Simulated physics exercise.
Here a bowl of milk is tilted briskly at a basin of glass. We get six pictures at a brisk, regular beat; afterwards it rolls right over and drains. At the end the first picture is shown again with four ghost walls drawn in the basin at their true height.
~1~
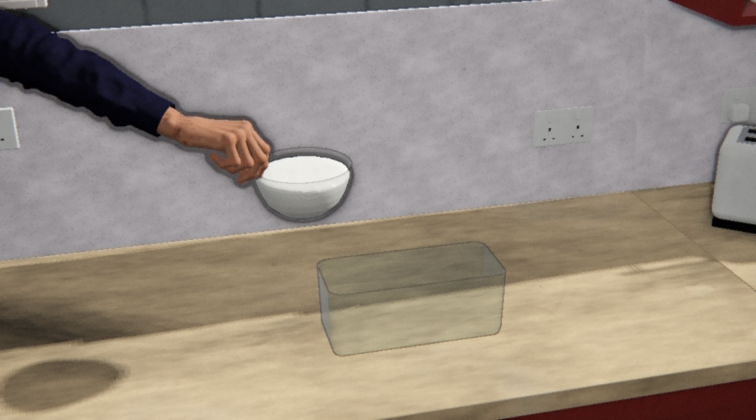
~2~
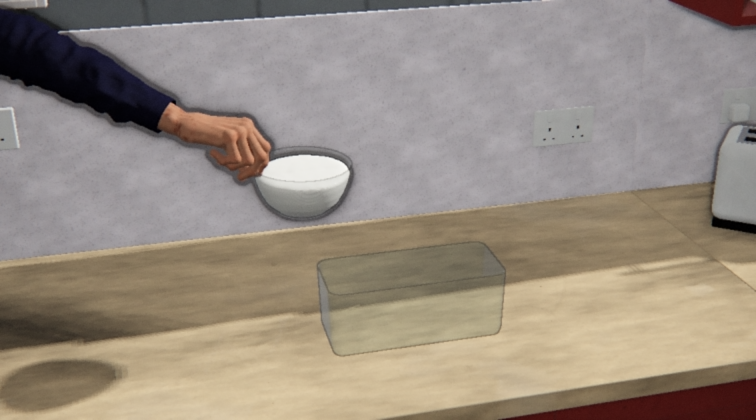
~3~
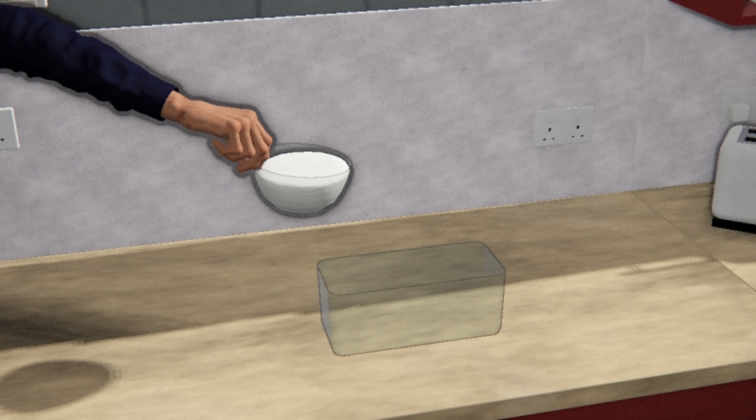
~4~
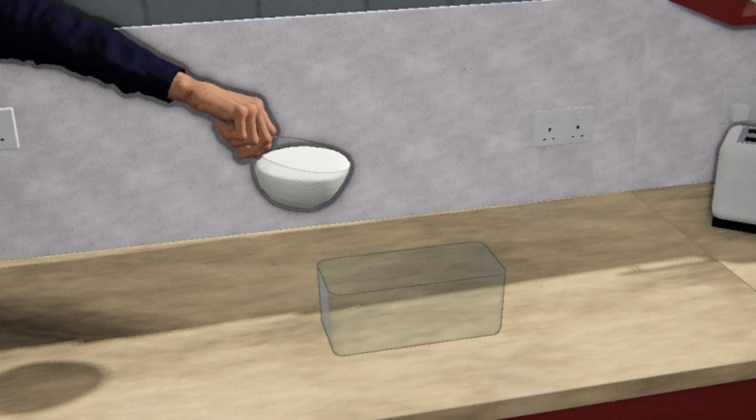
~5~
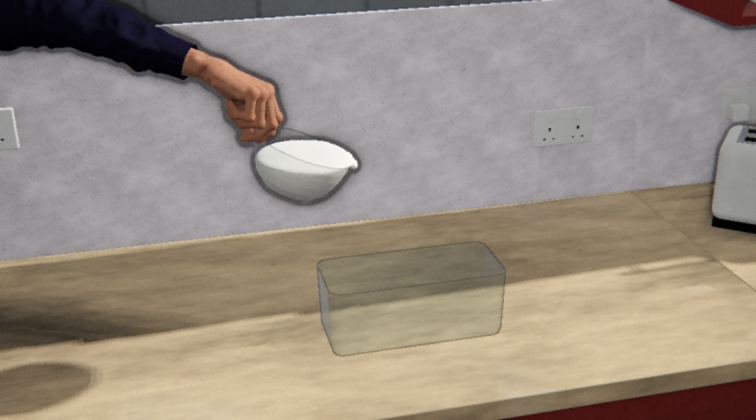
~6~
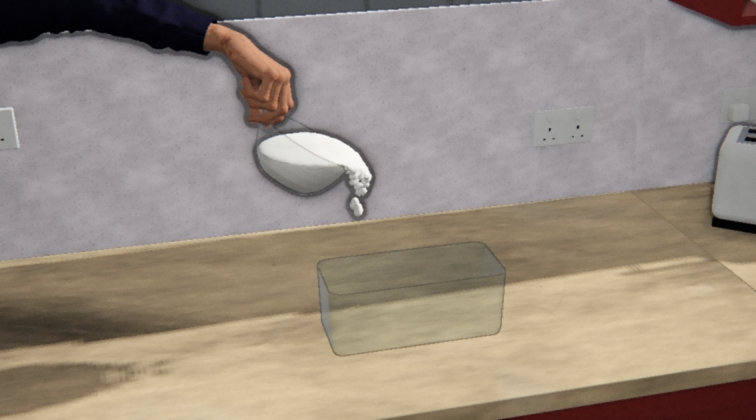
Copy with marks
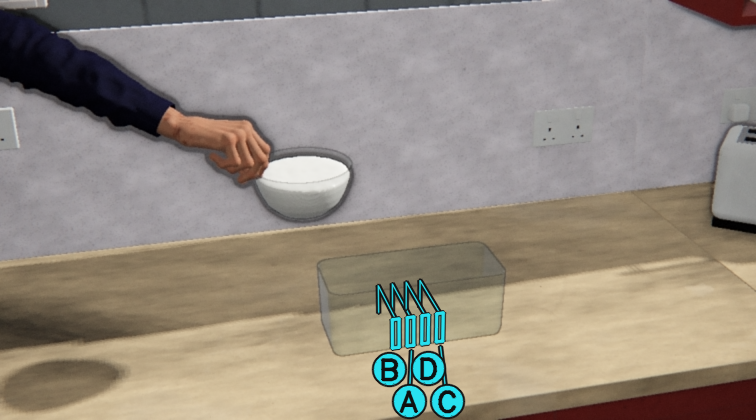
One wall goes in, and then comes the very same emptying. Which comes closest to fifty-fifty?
C beats the others.
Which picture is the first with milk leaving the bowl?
In picture 5.
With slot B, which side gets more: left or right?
The right one.
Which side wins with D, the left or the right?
The right side.
On the marked copy, A at (411, 350); B at (396, 352); C at (440, 346); D at (425, 348).
With A, about 7 % ends left of the wall and 91 % right of it.
With B, about 5 % ends left of the wall and 94 % right of it.
With C, about 49 % ends left of the wall and 49 % right of it.
With D, about 17 % ends left of the wall and 81 % right of it.
